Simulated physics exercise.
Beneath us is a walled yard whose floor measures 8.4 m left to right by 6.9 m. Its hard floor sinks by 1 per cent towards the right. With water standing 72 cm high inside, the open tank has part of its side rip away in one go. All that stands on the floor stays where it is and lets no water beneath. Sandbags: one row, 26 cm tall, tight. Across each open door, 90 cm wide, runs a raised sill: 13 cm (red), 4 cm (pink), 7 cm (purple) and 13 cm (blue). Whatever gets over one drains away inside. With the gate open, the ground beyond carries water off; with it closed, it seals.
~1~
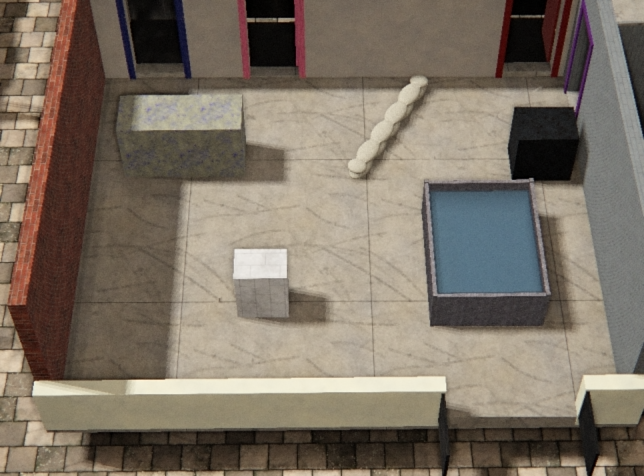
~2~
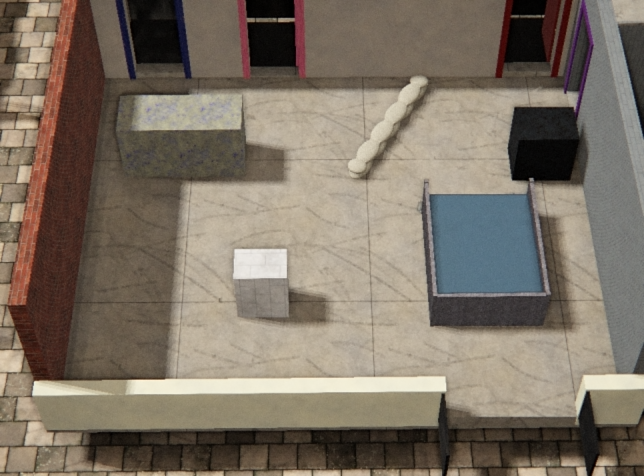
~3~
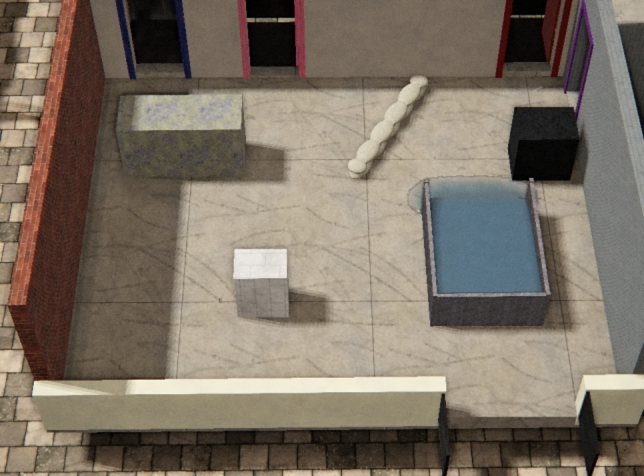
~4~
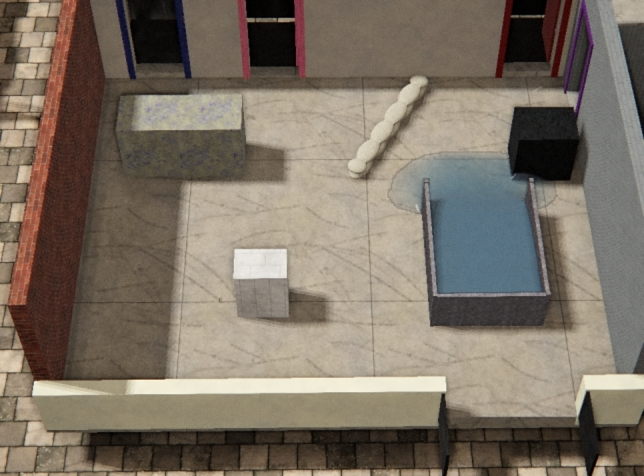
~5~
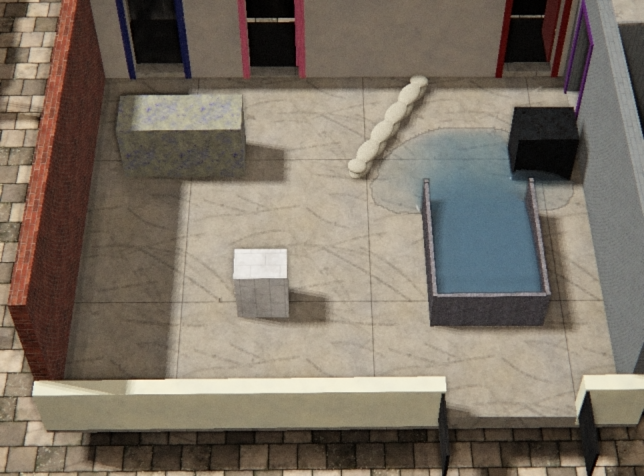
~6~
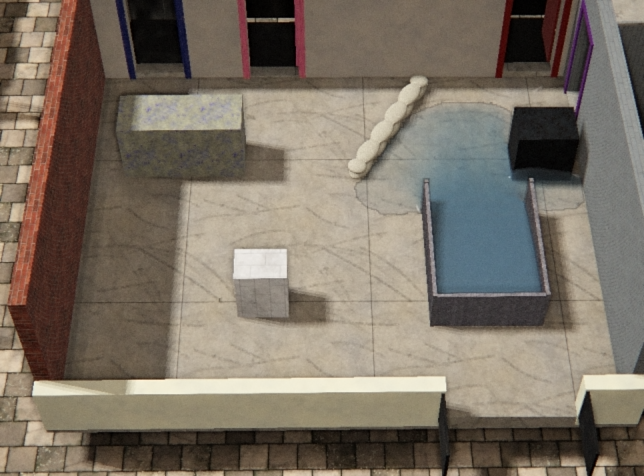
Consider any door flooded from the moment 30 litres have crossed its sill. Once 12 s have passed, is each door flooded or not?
In the end at the red door the inflow will be out of bounds; at the pink door the inflow will be within bounds; at the purple door the inflow will be out of bounds; at the blue door the inflow will be within bounds.
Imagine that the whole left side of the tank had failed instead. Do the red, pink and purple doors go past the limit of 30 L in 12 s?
Then red does not exceed it, pink exceeds it, purple does not exceed it.
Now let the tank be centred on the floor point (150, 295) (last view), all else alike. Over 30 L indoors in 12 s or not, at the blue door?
So then, blue goes beyond.
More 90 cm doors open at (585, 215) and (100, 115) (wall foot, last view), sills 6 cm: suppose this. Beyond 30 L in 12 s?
So the first one exceeds it, while the second one doesn't reach it.
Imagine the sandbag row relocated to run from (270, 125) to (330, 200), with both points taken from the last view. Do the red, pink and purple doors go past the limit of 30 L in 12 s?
Then the red door is too much, the pink door is too much, and the purple door is too much.
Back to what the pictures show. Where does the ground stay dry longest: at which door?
The blue door is last.
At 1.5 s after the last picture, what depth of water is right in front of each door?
Centimetres: Red 24 / pink 0 / purple 16 / blue 0.
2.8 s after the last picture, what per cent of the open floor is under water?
I'd guess around 40 %.
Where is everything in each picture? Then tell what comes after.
The first frame shows still water, 72 cm deep, in the open tank at (485, 239).
In the second frame, the front is at a hidden place, 0.9 m from the gap on the open tank's far side; 0.4 m2 of floor is under water; 72 cm left at the back of the open tank.
In the third frame, the front is at (416, 191), 1.1 m from the gap on the open tank's far side; 1.3 m2 of floor is under water; 72 cm left at the back of the open tank.
In the fourth frame, water pours out on the open tank's far side and has run 1.5 m, to (548, 182); typically 11 cm deep outside, 72 cm at the open tank's back.
In the fifth frame, the front is at (489, 131), 1.9 m from the gap on the open tank's far side; 4.0 m2 of floor is under water; 66 cm left at the back of the open tank.
In the sixth frame, water pours out on the open tank's far side and has run 2.5 m, to (486, 107); typically 8 cm deep outside, 60 cm at the open tank's back.
Then, 0.7 s after the last picture water covers 15 % of the floor and is deepest (46 cm) near (450, 78); red door 17 cm at the sill, 2 L in, pink door not reached, purple door not reached, blue door not reached.
Then, 1.5 s after the last picture water covers 25 % of the floor and is deepest (48 cm) near (440, 78); red door 24 cm at the sill, 22 L in, pink door not reached, purple door 16 cm at the sill, 0 L in, blue door not reached.
Then, 2.8 s after the last picture water covers 40 % of the floor and is deepest (38 cm) near (558, 78); red door 25 cm at the sill, 96 L in, pink door 2 cm at the sill, 0 L in, purple door 25 cm at the sill, 115 L in, blue door not reached.
Then, 6.3 s after the last picture water covers 55 % of the floor and is deepest (16 cm) near (559, 143); red door 12 cm at the sill, 170 L in, pink door 1 cm at the sill, 0 L in, purple door 14 cm at the sill, 351 L in, blue door 2 cm at the sill, 0 L in.
Then, 11.3 s after the last picture water covers 75 % of the floor and is deepest (8 cm) near (568, 136); red door 7 cm at the sill, 171 L in, pink door 2 cm at the sill, 0 L in, purple door 8 cm at the sill, 406 L in, blue door 1 cm at the sill, 0 L in.
